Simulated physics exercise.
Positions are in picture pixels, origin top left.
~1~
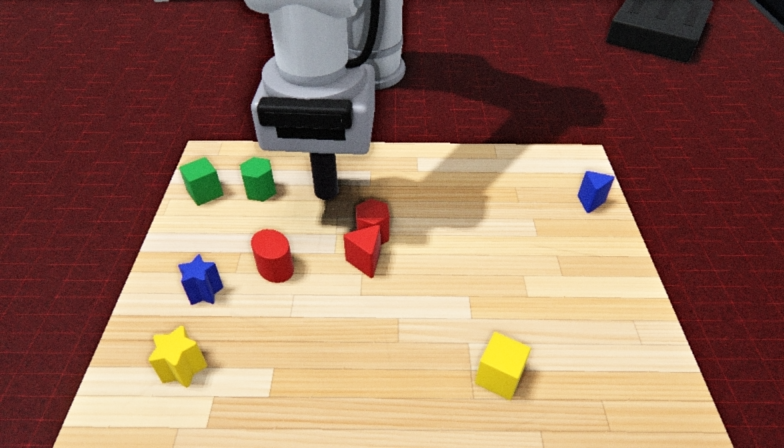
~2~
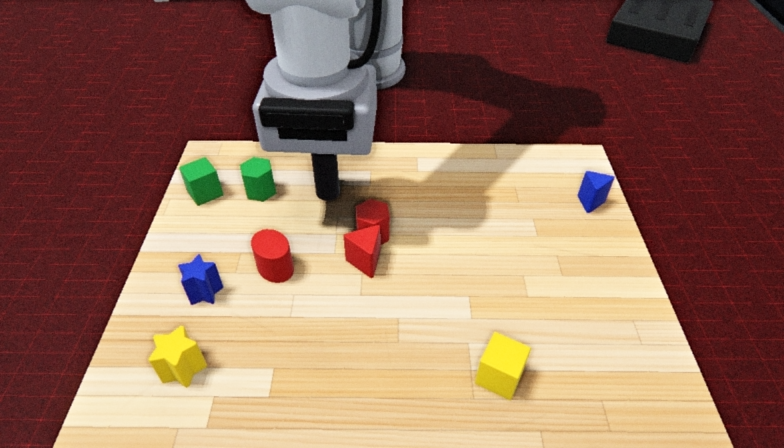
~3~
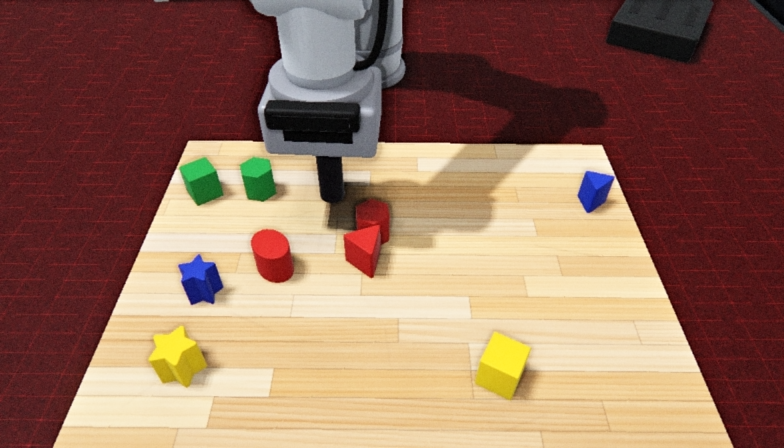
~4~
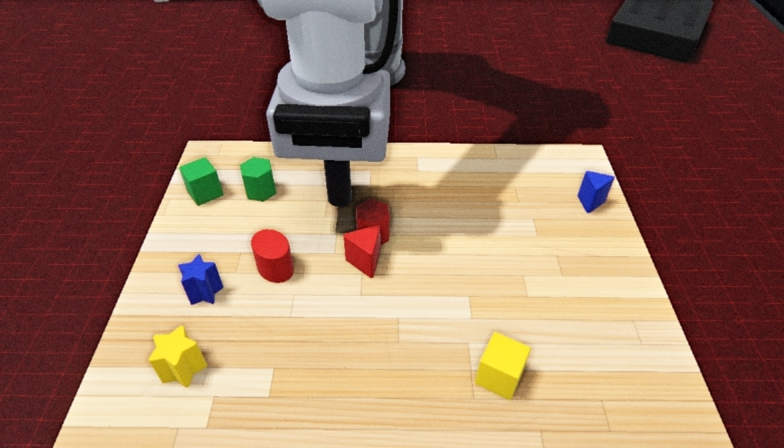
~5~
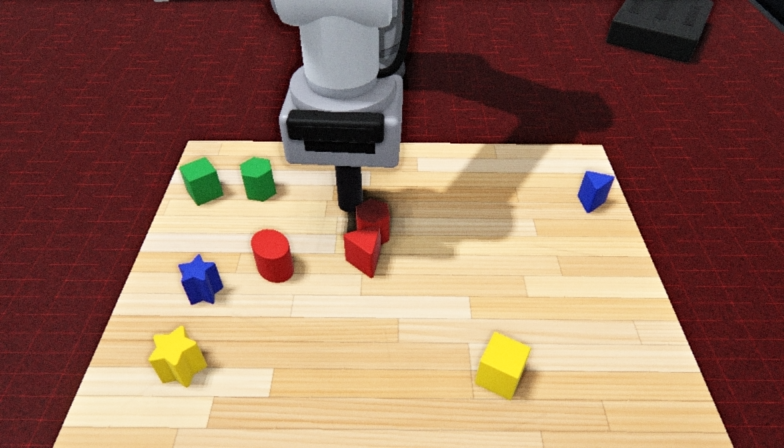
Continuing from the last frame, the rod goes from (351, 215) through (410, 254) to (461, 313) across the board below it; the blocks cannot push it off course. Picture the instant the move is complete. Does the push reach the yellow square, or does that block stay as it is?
At the end of the path, the yellow square remains in its old spot.
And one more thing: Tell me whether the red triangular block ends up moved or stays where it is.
That block slides.
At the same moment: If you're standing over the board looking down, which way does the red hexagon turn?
That block twists clockwise.
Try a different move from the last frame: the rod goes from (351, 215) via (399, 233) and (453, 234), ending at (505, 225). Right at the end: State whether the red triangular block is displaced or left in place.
The red triangular block is moved.
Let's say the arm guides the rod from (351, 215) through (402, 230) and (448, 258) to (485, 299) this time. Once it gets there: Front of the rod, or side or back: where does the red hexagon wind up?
Slipped off.
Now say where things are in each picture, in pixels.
Lower end of the rod (327, 192), tops of blocks, red triangular block (365, 237), red hexagon (372, 211), yellow square (506, 354), in the first frame.
Rod (328, 193), blocks as before, in the second frame.
Rod (332, 195), blocks as before, in the third frame.
Rod (340, 199), blocks as before, in the fourth frame.
Rod (350, 204), red triangular block (365, 237), red hexagon (372, 211), yellow square (506, 354), in the fifth frame.
What follows on the original path. One third of the way, rod (394, 228); red triangular block (370, 245), turned 60° clockwise; red hexagon (402, 234), turned 30° clockwise.
Two thirds of the way, rod (427, 262); red triangular block (370, 245), turned 60° clockwise; red hexagon (426, 272), turned 55° clockwise.
At the end, rod (463, 303); red triangular block (370, 245), turned 60° clockwise; red hexagon (431, 295), turned 90° clockwise; yellow square not moved.
